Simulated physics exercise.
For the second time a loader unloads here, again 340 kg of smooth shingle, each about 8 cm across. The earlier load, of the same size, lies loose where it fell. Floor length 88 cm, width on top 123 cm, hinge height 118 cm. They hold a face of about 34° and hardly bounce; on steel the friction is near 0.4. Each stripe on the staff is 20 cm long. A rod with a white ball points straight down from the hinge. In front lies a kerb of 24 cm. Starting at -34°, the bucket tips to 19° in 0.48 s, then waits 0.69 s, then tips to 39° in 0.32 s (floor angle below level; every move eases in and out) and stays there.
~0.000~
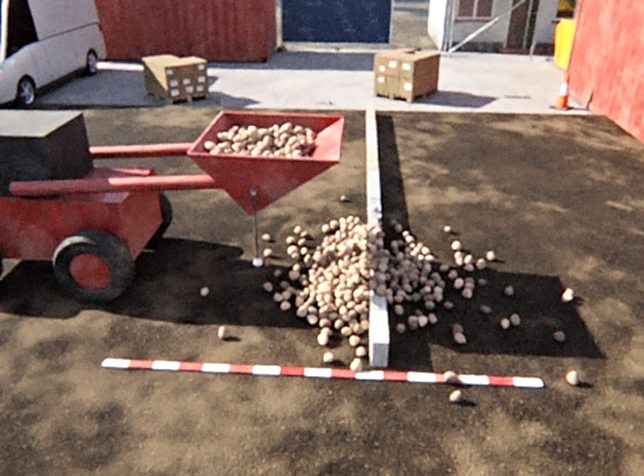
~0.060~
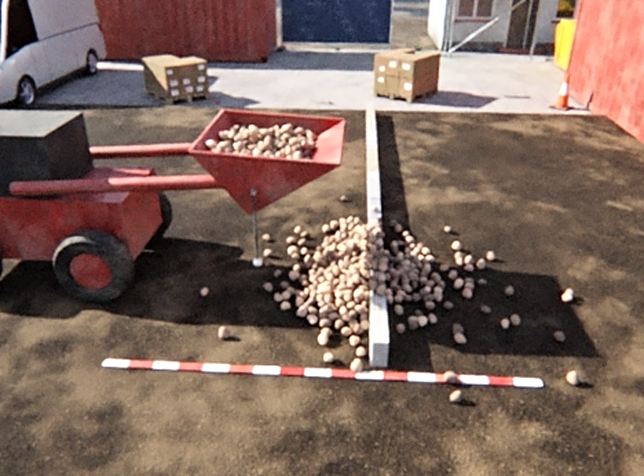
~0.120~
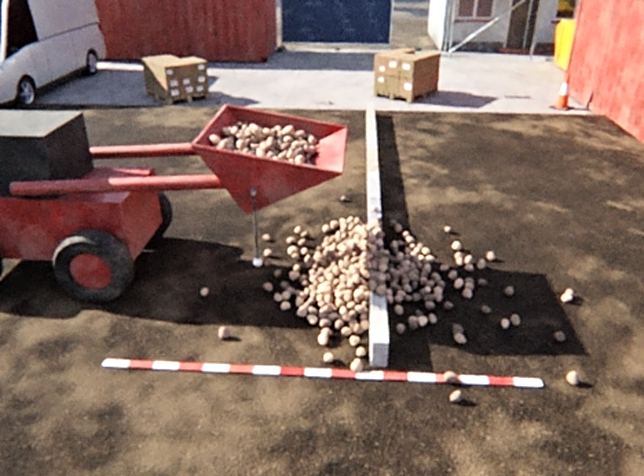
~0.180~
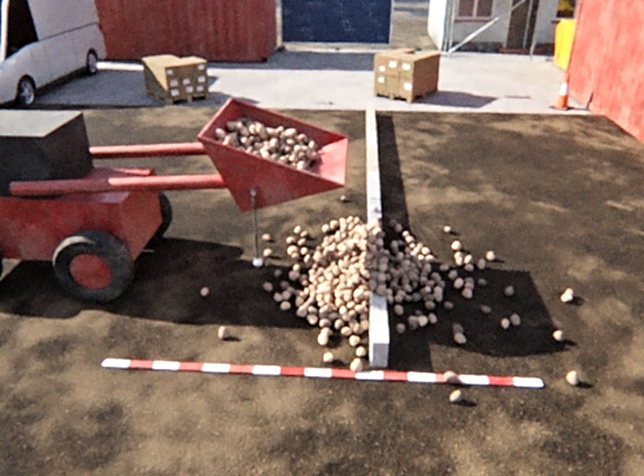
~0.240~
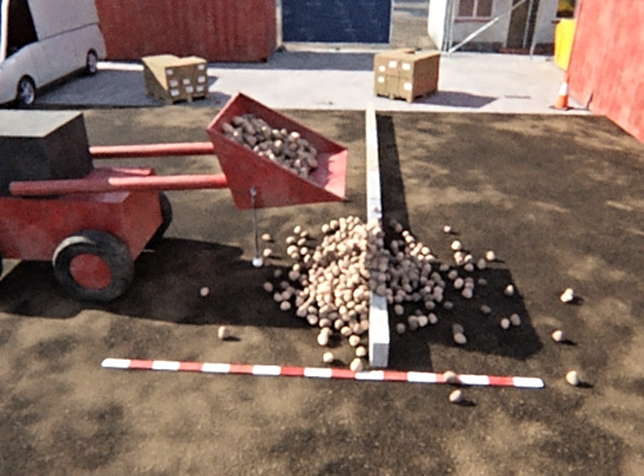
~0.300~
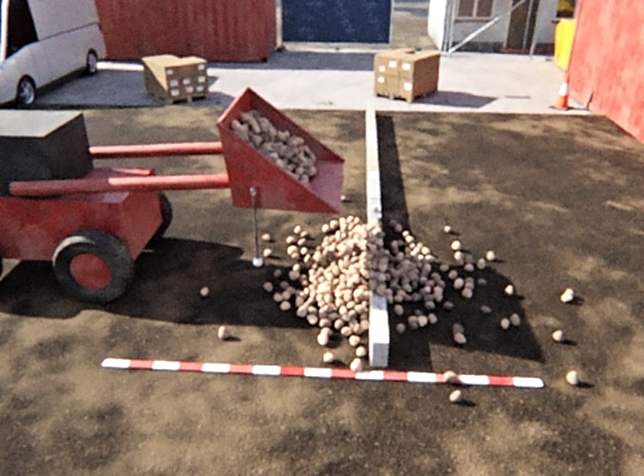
A red loader's bucket, filled with small rounded stones, steadily tilts forward, its right-hand lip lowering and its back rising while the stones shift inside; below, a loose pile of similar stones lies still across a pale kerb.
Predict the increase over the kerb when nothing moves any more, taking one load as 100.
Roughly 25 per cent of a load more.
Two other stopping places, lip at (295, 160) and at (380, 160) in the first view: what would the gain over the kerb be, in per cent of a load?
Near 0 per cent from the first place, 80 from the second.
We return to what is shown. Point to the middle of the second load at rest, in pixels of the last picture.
Their middle is at about (349, 265).
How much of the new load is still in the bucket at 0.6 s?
It holds some 100 per cent.
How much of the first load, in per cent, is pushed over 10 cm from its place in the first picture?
About 10 per cent.
After 0.4 s the floor is at 15°; in per cent of one load, 100 in the bucket, 74 on this side of the kerb, 26 over the kerb; the foremost stones are at (535, 309).
After 0.6 s the floor is at 19°; in per cent of one load, 100 in the bucket, 74 on this side of the kerb, 26 over the kerb; the foremost stones are at (535, 309).
After 1.9 s the floor is at 39°; in per cent of one load, 0 in the bucket, 150 on this side of the kerb, 50 over the kerb; the foremost stones are at (549, 310).
After 4.7 s the floor is at 39°; in per cent of one load, 0 in the bucket, 149 on this side of the kerb, 51 over the kerb; the foremost stones are at (562, 311). Net gain over the kerb, 25.
